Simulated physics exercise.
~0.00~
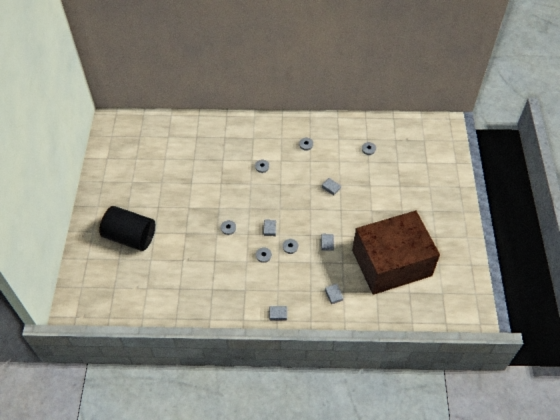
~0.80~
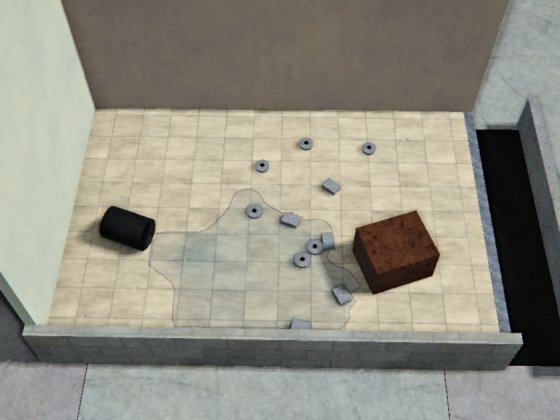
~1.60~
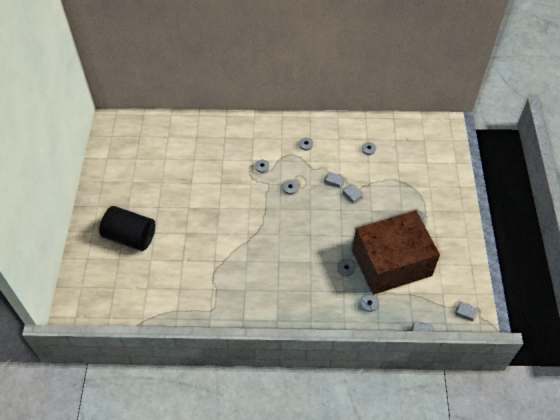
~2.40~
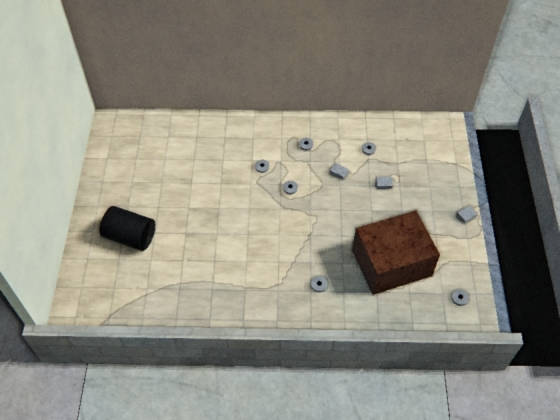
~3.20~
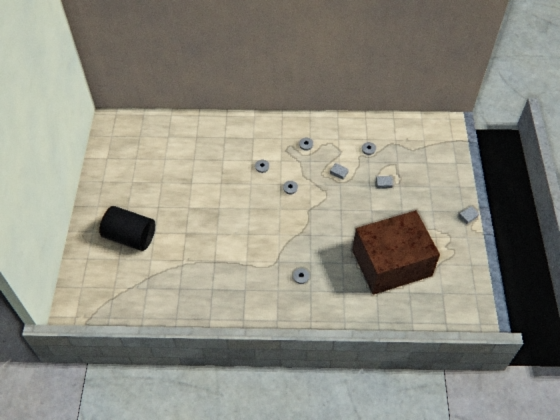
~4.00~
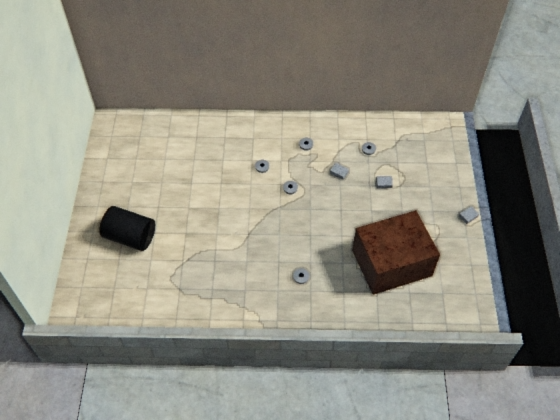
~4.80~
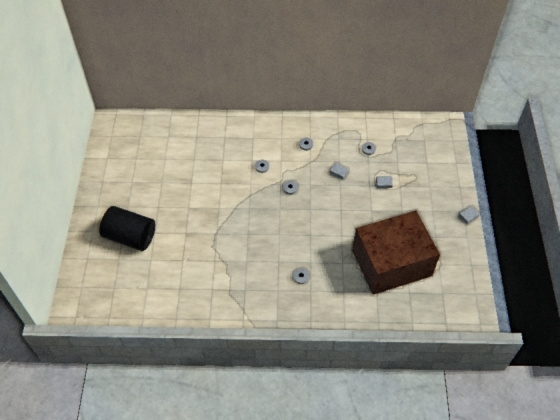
Clear water spreads across the tiled floor, carries several small grey pieces rightward and leaves them scattered.
